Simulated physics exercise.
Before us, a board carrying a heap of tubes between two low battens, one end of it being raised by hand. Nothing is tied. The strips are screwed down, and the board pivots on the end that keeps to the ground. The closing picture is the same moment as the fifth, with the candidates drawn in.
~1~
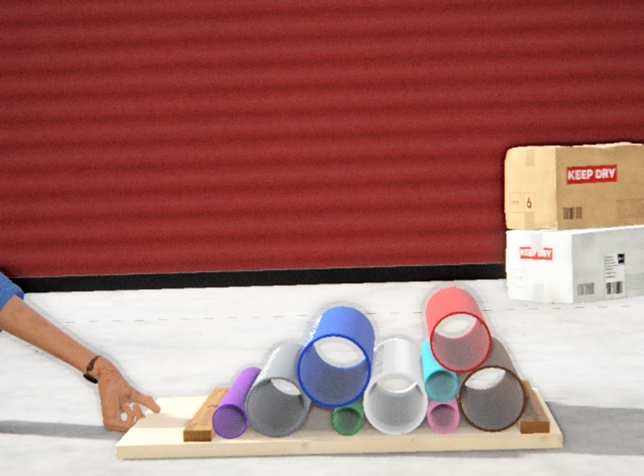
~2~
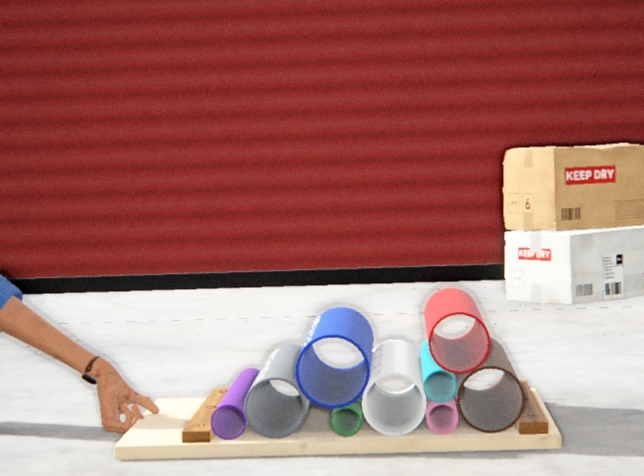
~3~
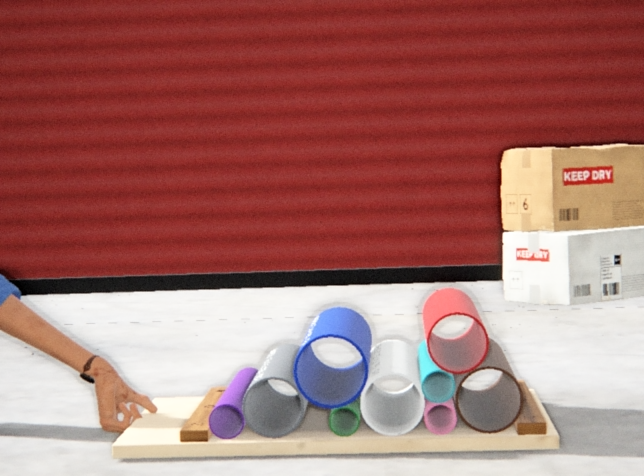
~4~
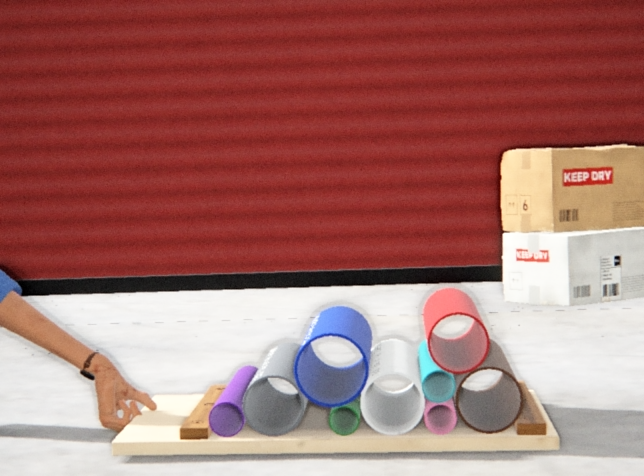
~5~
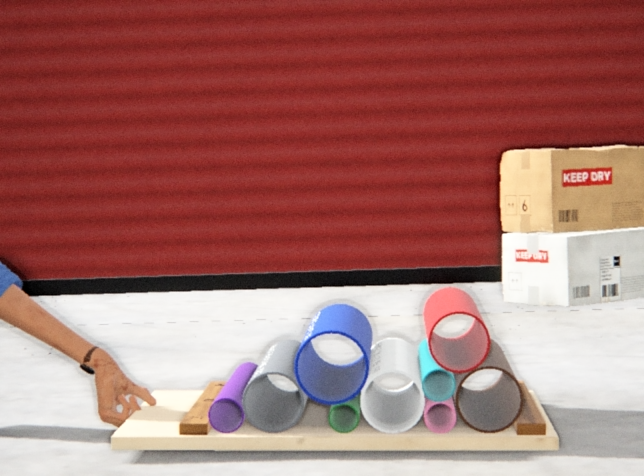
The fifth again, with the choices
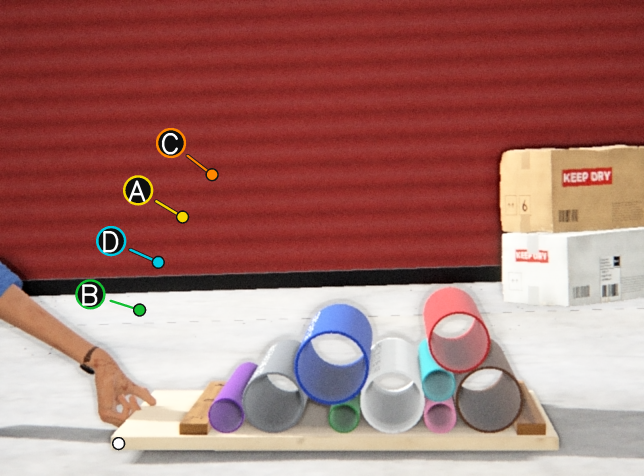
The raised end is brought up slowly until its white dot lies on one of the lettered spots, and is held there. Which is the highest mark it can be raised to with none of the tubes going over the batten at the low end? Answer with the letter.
Stop at B.
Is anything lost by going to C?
Yes.
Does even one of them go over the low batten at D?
Yes, at D.
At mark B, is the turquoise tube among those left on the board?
Yes.
On the marked copy, A at (182, 217); B at (140, 310); C at (212, 174); D at (158, 262); the white dot at (119, 444).
Following B. Soon after the start, board at 14°.
Later, board at 19°.
In the end, board at 19°, none over the low batten.
As for the rest, A six over the low batten; C six over the low batten; D five over the low batten.
